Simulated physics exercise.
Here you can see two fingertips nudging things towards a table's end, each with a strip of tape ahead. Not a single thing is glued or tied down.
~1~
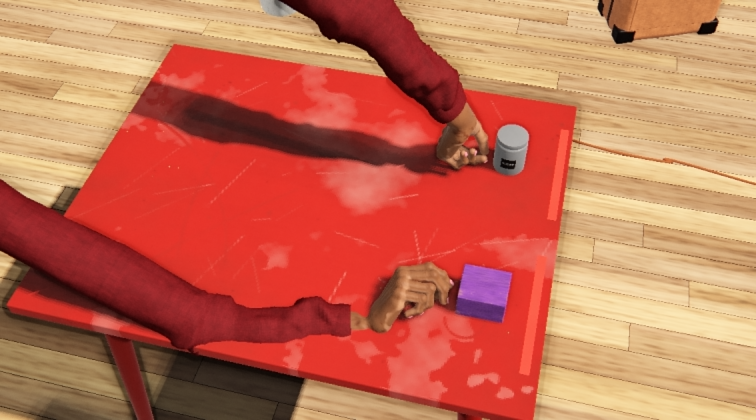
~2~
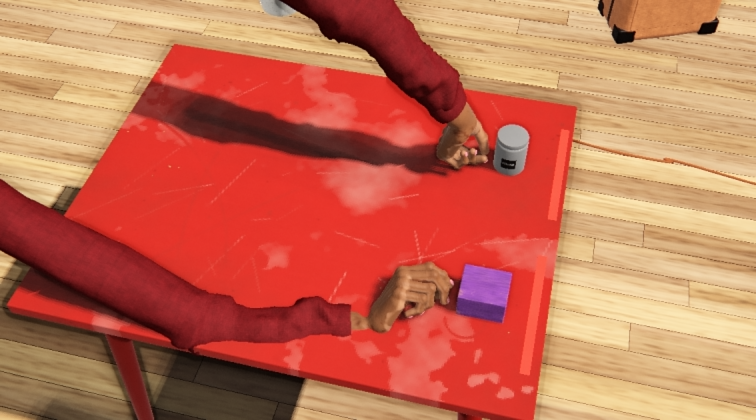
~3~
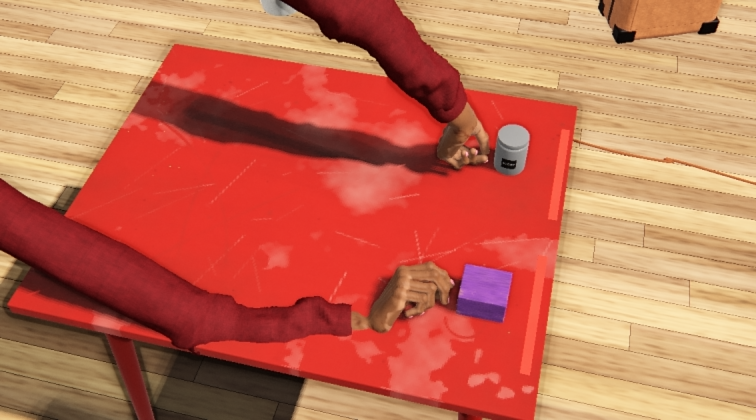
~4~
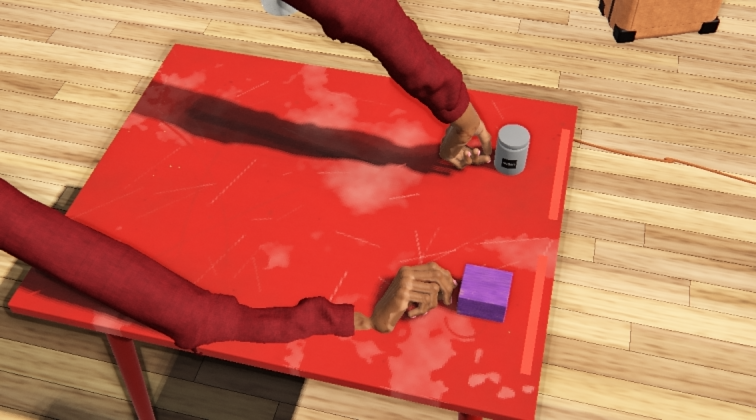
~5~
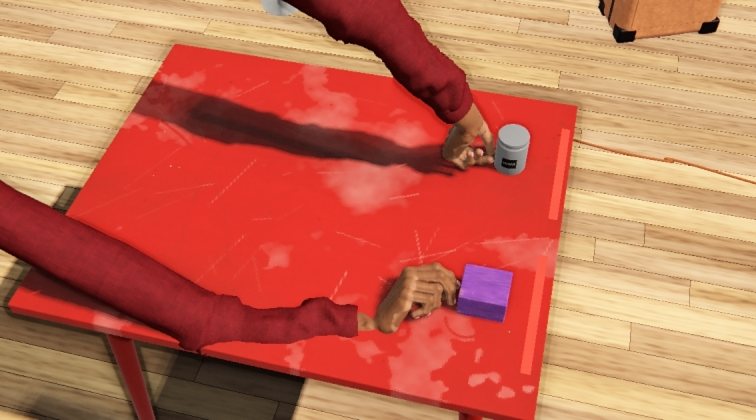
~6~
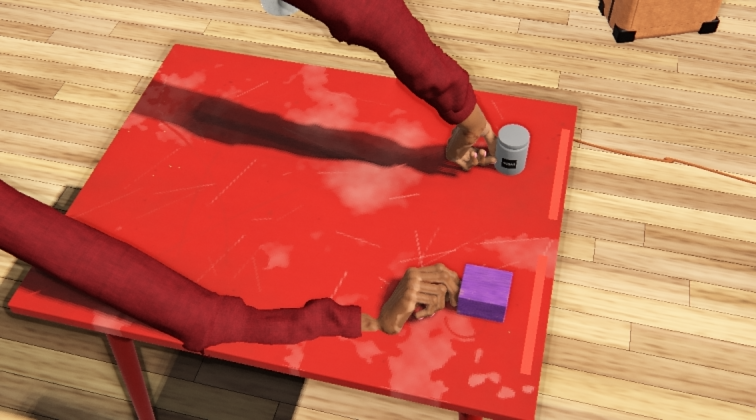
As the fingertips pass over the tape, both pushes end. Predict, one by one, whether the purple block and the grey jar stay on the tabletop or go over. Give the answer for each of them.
As I see it, the purple block ends up off the table; the grey jar ends up off the table.
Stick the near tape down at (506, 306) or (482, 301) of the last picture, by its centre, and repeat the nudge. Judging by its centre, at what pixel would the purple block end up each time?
It settles at (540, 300) in the first case and at (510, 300) in the second.
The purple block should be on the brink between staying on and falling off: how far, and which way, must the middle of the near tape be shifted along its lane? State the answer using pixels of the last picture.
About 16 pixels, leftward.
Then, 1.36 s past the last view, purple block leaning 63° off how it started near (571, 324); grey jar leaning 20° off how it started near (587, 166).
Then, 1.60 s past the last view, purple block in the air; grey jar in the air near (600, 252).
Then, 1.82 s past the last view, purple block come down; grey jar come down near (615, 372).
Finally, the purple block goes over the edge; the grey jar goes over the edge.
